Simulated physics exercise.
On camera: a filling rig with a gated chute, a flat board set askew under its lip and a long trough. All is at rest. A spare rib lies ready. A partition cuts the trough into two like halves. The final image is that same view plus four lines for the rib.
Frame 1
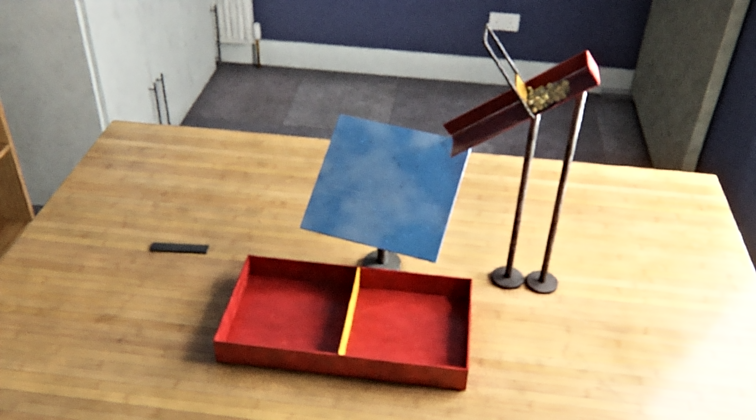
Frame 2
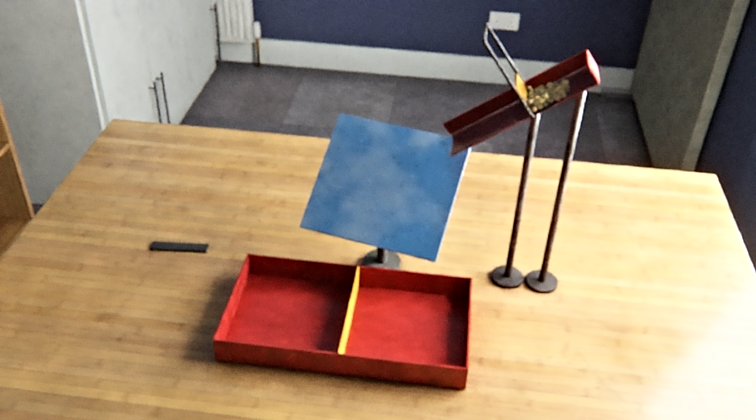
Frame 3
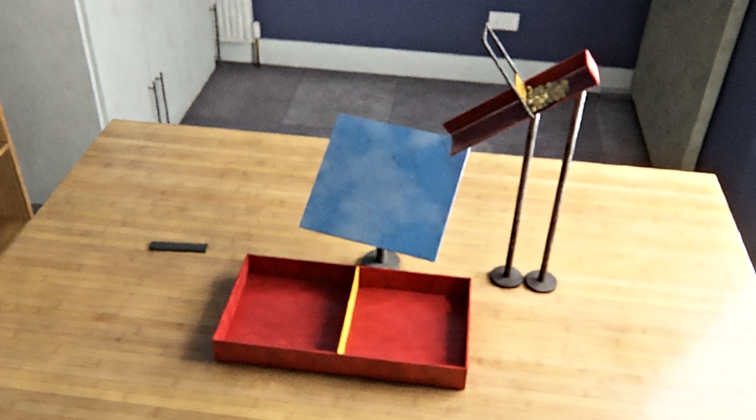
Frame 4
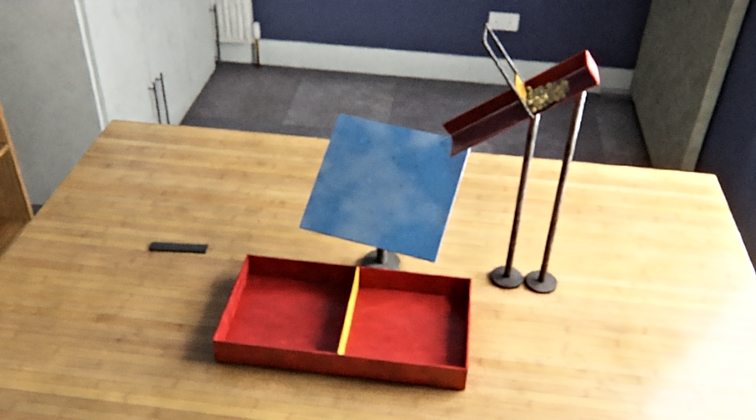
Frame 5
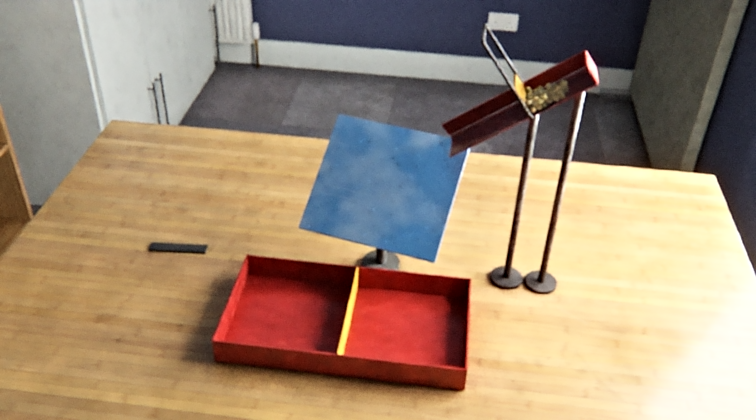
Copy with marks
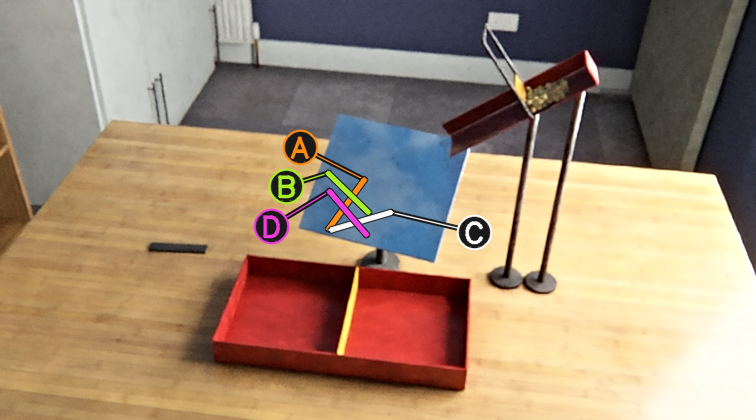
A blue square board stands tilted on a short stand on a pale wooden table, seen from above in a room with a dark blue wall and grey floor. In front lies a red trough split by a yellow divider, with a small black strip to the left and, at right, a raised red chute on two poles holding yellowish pieces behind a gate. Nothing visibly moves, and the view stays practically still.
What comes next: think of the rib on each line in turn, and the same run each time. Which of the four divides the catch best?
It is B.
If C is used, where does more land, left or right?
Left.
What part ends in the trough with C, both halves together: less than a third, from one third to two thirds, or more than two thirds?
More than two thirds.
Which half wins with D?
Right.
On the marked copy, line A from (364, 179) to (328, 229); line B from (328, 173) to (368, 212); line C from (391, 212) to (331, 229); line D from (329, 191) to (366, 234).
For line A, of what is caught, nearly all in the left half, a small part in the right.
For line B, of what is caught, about a third in the left half, about two thirds in the right.
For line C, of what is caught, most in the left half, a small part in the right.
For line D, of what is caught, a small part in the left half, most in the right.
